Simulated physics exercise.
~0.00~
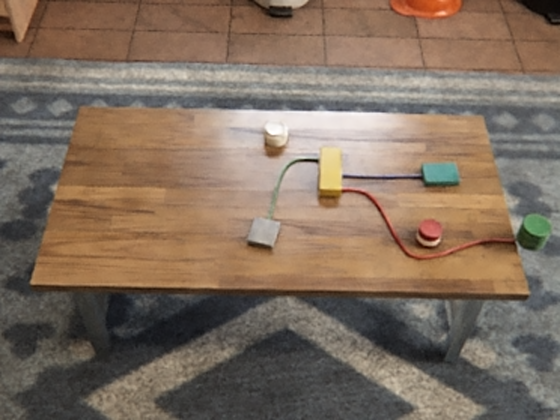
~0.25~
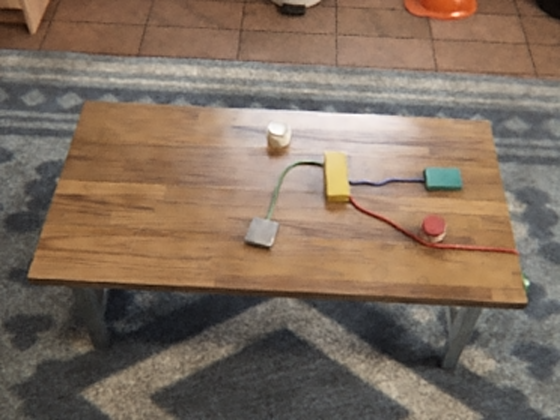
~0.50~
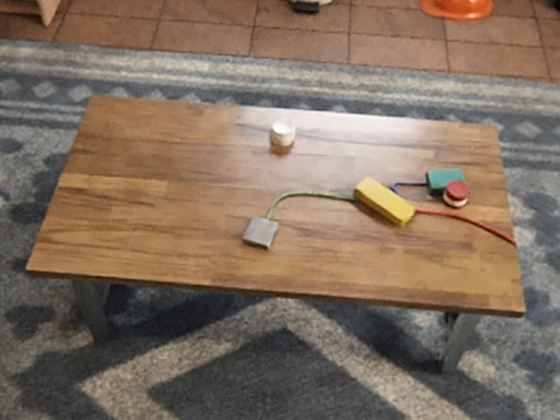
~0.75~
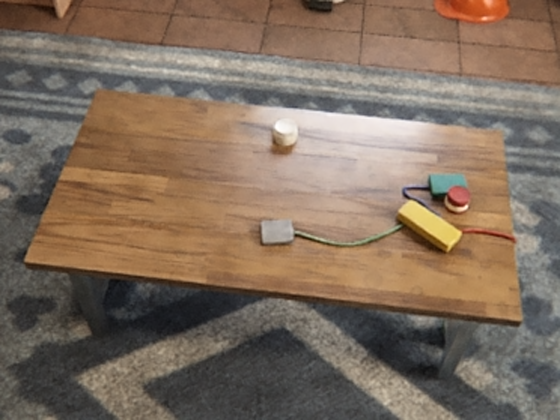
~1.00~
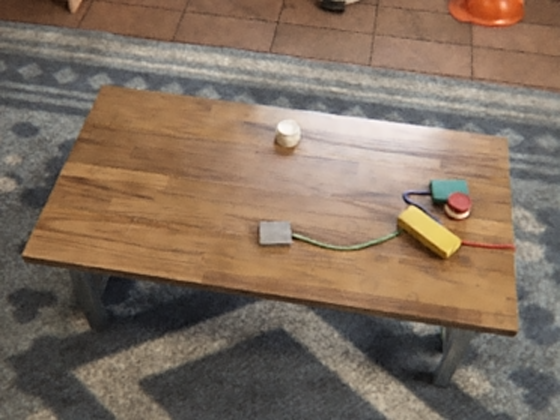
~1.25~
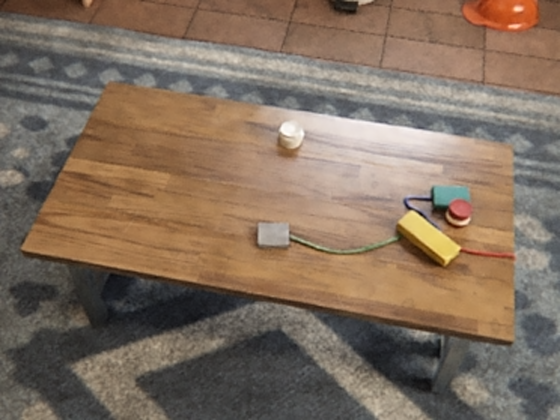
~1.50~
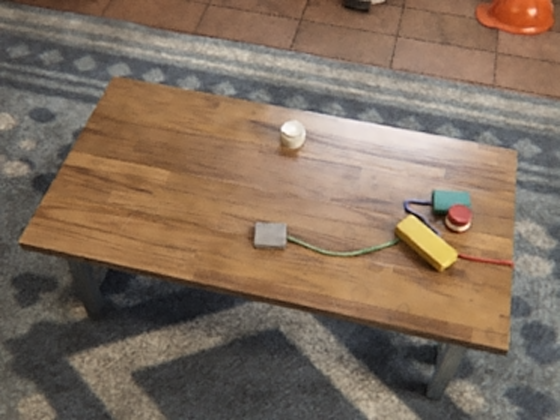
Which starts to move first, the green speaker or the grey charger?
The green speaker moves first, going over the right edge of the table. The grey charger only slides to the right later, after the yellow strip has already been shifting.
A wooden table stands on a blue-grey patterned rug, seen from above by a camera that drifts slightly sideways. A yellow strip on it has cables leading to a grey charger on the left, a teal phone on the right and a green speaker at the right edge, with a white jar and a red tin nearby. The green speaker drops over the edge, and its red cable draws tight. The yellow strip slides right and forward, turning, while the red tin shifts up beside the phone. The grey charger then slides a little right. Finally the strip rests near the right edge, the red cable running over it, the speaker out of sight and the jar still in place.
